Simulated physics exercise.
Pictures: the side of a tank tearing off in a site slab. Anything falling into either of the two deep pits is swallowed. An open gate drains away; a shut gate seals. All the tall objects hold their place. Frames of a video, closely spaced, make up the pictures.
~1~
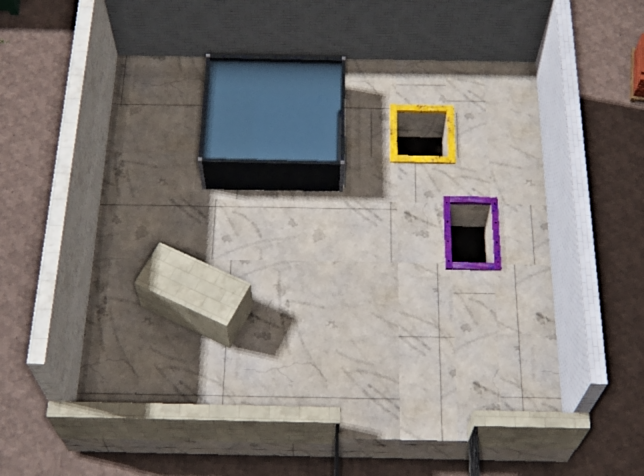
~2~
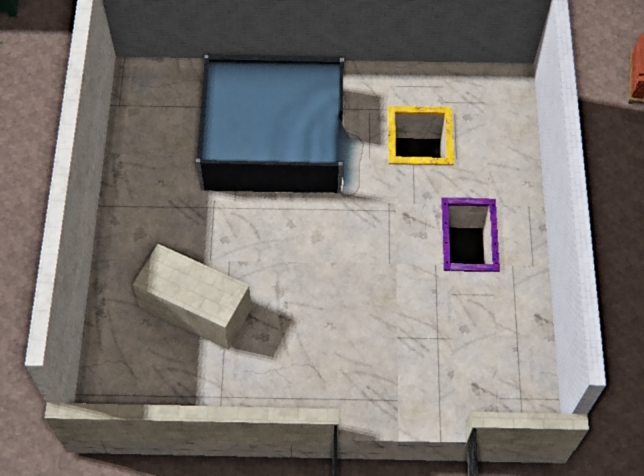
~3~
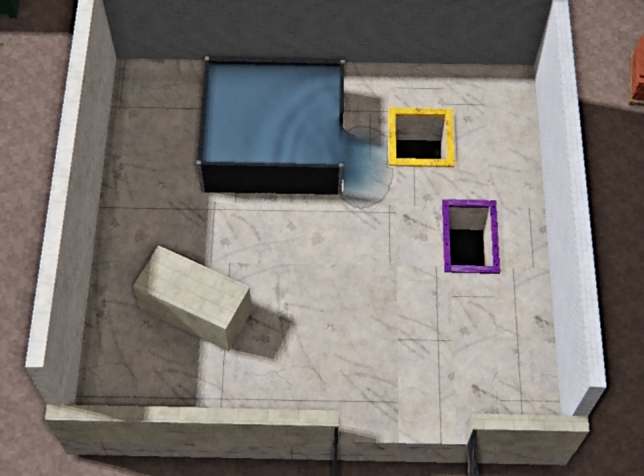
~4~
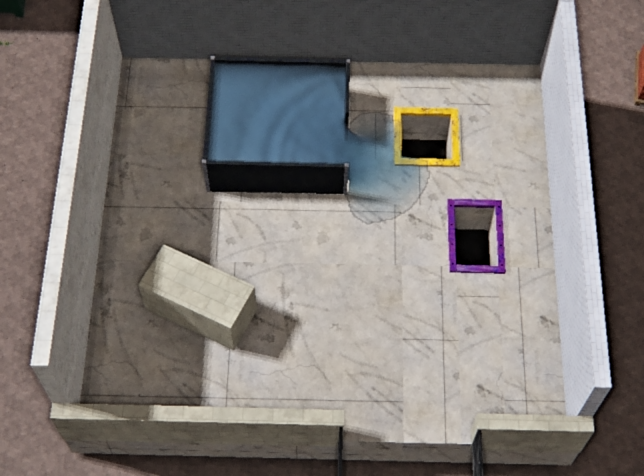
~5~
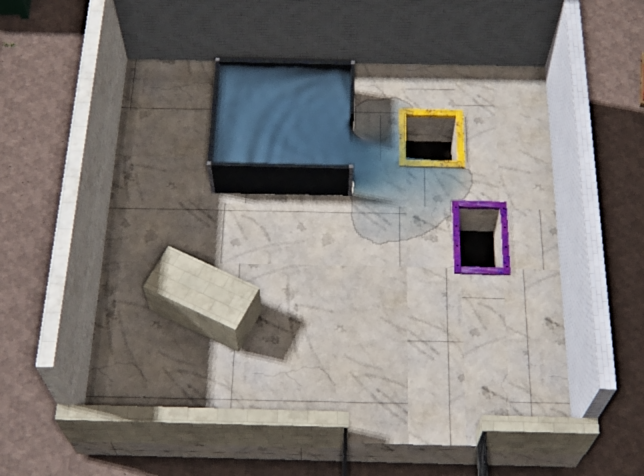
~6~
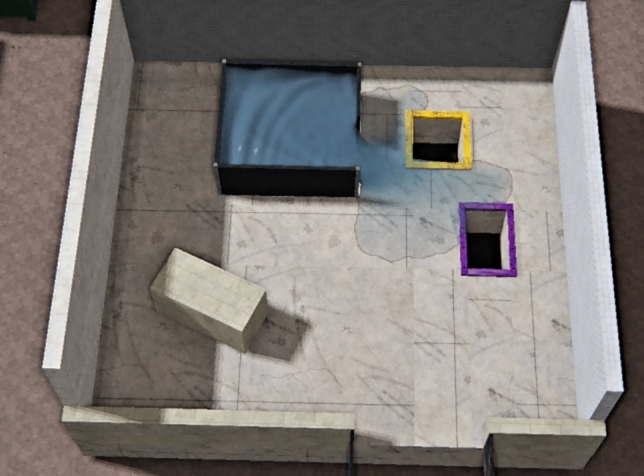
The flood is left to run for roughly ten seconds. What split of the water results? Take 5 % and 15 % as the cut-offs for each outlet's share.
Result: The gate will capture a medium share of five to fifteen per cent; the yellow pit will capture a heavy share beyond fifteen per cent; the purple pit will capture a heavy share beyond fifteen per cent.
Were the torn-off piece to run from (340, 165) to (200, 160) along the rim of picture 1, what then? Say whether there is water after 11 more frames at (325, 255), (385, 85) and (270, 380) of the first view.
Spot by spot: Soaked through, then unaffected, then soaked through.
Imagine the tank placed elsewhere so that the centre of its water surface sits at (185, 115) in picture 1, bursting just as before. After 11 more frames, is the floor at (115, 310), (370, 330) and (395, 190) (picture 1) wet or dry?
Taking them as they were asked, they come out bone dry, soaked, soaked.
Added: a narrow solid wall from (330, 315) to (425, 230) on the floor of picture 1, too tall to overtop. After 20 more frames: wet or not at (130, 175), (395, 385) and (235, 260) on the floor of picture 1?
Same order as asked - unsoaked, unsoaked, soaked.
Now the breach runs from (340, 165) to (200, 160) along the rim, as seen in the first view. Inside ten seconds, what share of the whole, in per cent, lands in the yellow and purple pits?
Out of every hundred parts, yellow takes 0 and purple takes 0.
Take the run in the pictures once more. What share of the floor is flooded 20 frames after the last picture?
My guess is around 35 in a hundred.
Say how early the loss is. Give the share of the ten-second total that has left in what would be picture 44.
Note - share reached: 80 %.
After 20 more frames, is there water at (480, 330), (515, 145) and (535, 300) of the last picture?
Point 1: Inundated; point 2: Inundated; point 3: Inundated.
A moment on, water covers 20 % of the floor; the gate 0 %, the yellow pit 6 %, the purple pit 3 %.
Next, water covers 30 % of the floor; the gate 0 %, the yellow pit 11 %, the purple pit 7 %.
Then, water covers 35 % of the floor; the gate 0 %, the yellow pit 16 %, the purple pit 12 %.
Later, water covers 50 % of the floor; the gate 3 %, the yellow pit 22 %, the purple pit 17 %.
In the end, water covers 65 % of the floor; the gate 9 %, the yellow pit 24 %, the purple pit 20 %.
